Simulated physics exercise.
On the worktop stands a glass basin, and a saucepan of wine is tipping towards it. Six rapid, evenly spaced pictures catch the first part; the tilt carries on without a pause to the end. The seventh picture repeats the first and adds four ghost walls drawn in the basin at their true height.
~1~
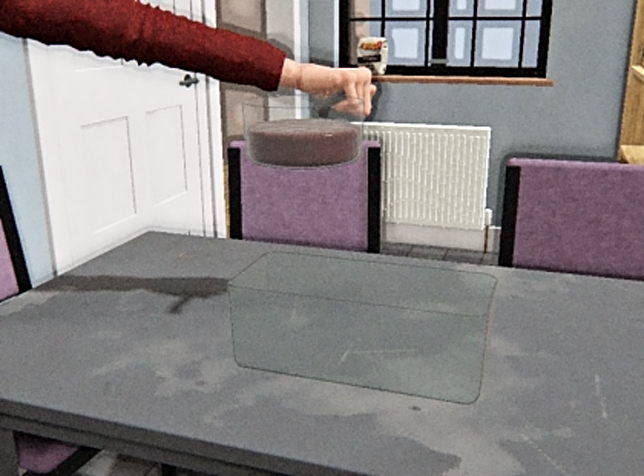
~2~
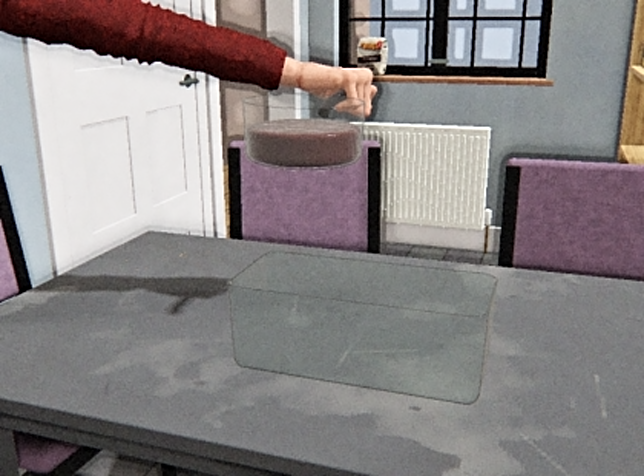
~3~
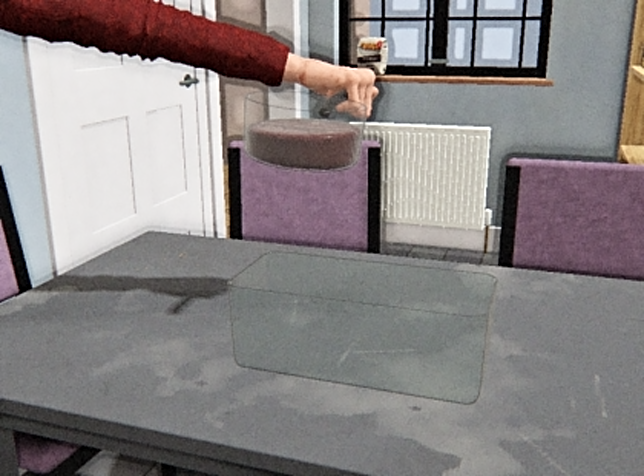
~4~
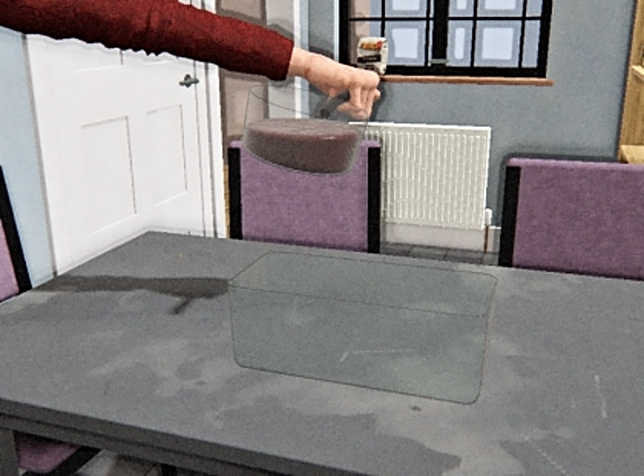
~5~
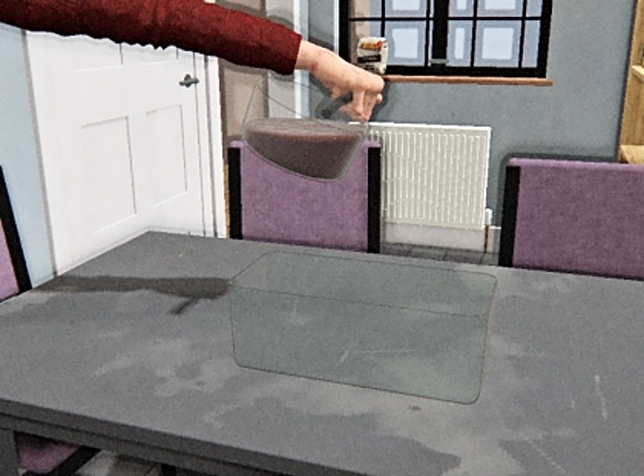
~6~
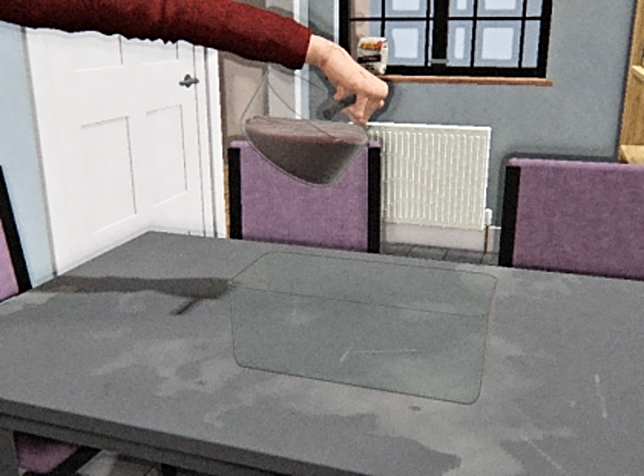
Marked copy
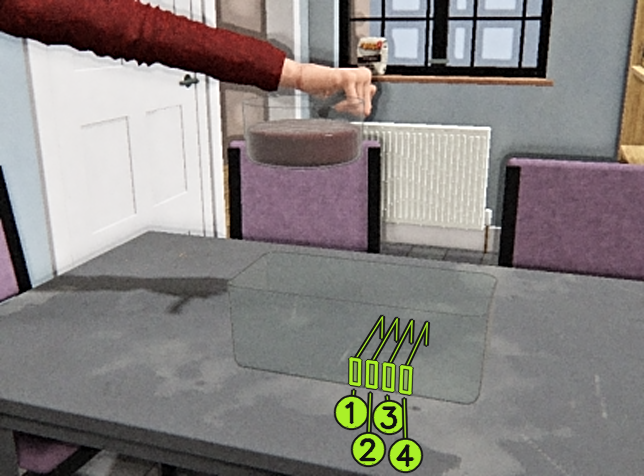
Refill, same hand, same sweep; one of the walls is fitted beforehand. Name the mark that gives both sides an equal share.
The best position is 3.
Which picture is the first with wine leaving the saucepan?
In picture 6.
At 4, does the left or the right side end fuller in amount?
The left side.
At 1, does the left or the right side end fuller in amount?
More ends on the right.
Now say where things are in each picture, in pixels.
In the first picture, upright, lip at (360, 102); basin from (236, 362) to (479, 403); nothing has left yet.
In the second picture, upright, lip at (361, 104); nothing has left yet.
In the third picture, tipped about 6°, lip at (363, 109); nothing has left yet.
In the fourth picture, tipped about 14°, lip at (365, 118); nothing has left yet.
In the fifth picture, tipped about 24°, lip at (366, 129); nothing has left yet.
In the sixth picture, tipped about 35°, lip at (365, 143); wine is over the lip, down to (365, 143).
On the marked copy, 1 at (353, 390); 2 at (370, 393); 3 at (387, 396); 4 at (404, 399).
If 1 is chosen, about 11 % ends left of the wall and 88 % right of it.
If 2 is chosen, about 28 % ends left of the wall and 71 % right of it.
If 3 is chosen, about 50 % ends left of the wall and 48 % right of it.
If 4 is chosen, about 73 % ends left of the wall and 25 % right of it.
